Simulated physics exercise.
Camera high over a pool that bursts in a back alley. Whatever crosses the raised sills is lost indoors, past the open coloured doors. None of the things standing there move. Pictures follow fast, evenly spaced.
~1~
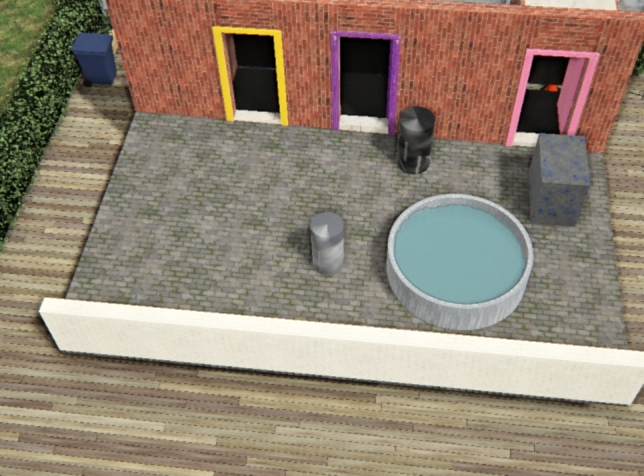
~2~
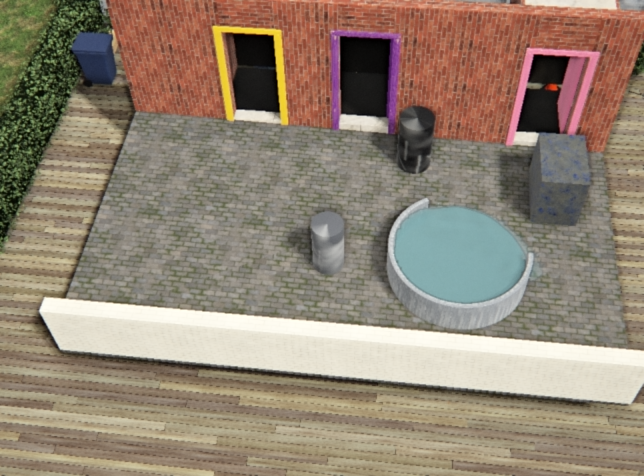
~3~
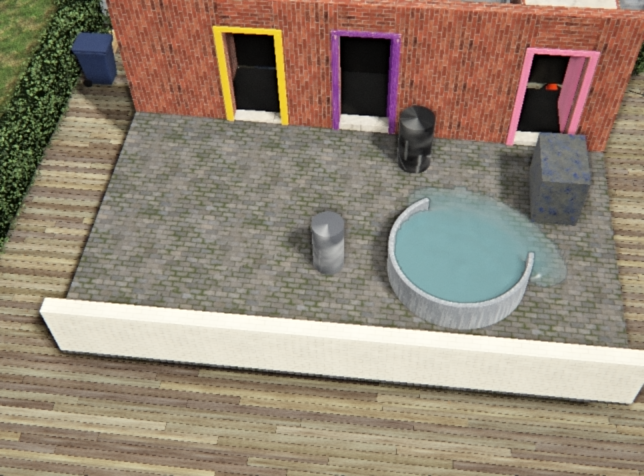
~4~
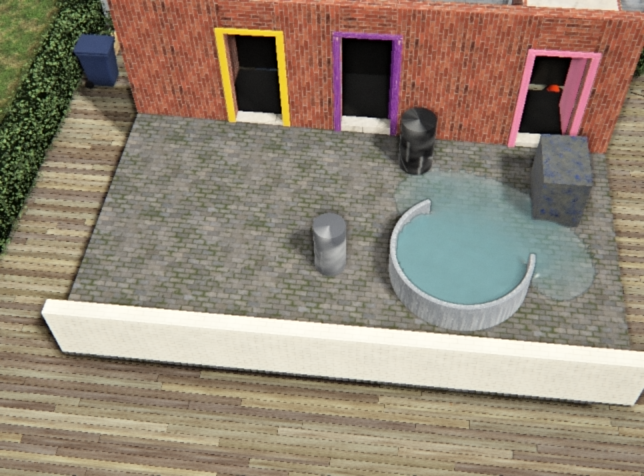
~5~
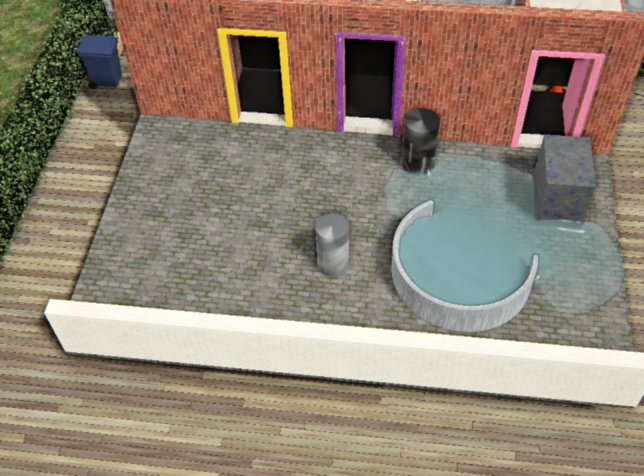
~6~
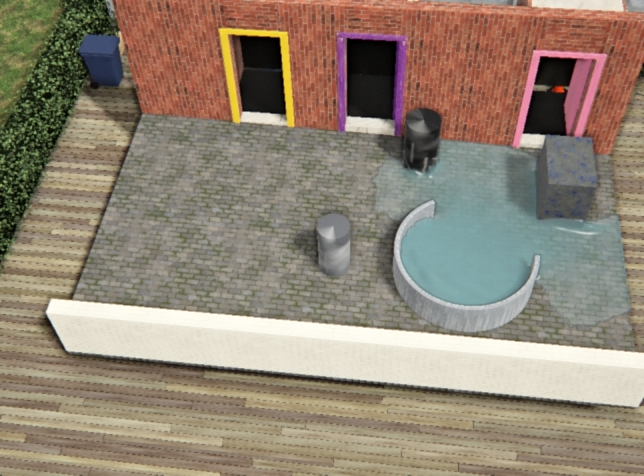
A round pool opens on its far side and water spreads across the paving.
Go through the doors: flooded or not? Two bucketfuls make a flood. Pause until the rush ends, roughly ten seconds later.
My prediction: The pink door will break the limit; the yellow door will respect the limit; the purple door will respect the limit.
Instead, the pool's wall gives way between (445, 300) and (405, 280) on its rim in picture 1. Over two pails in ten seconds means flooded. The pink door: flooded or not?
Pink door: Stays within it.
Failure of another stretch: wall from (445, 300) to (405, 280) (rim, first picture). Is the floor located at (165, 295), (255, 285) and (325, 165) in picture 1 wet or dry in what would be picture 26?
First soaked through, second soaked through, third kept bare.
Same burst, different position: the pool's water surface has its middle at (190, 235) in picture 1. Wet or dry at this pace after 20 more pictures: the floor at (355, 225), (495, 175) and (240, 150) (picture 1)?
Soaked, soaked, soaked.
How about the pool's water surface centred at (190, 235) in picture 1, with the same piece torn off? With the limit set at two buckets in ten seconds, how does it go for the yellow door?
The yellow door exceeds the threshold.
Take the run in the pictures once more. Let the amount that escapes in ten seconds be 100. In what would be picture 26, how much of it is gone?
My estimate is roughly 55 percent.
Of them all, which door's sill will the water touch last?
Door: The yellow door.
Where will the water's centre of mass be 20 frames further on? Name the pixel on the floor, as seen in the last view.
Close to (468, 206), I reckon.
A moment on, water covers 20 % of the floor; the pink door under two buckets in, the yellow door not reached, the purple door wet at the sill, nothing in.
Next, water covers 25 % of the floor; the pink door far over two buckets in, the yellow door not reached, the purple door wet at the sill, nothing in.
Then, water covers 30 % of the floor; the pink door far over two buckets in, the yellow door not reached, the purple door wet at the sill, nothing in.
Later, water covers 45 % of the floor; the pink door far over two buckets in, the yellow door wet at the sill, nothing in, the purple door wet at the sill, nothing in.
In the end, water covers 35 % of the floor; the pink door far over two buckets in, the yellow door wet at the sill, nothing in, the purple door wet at the sill, nothing in.
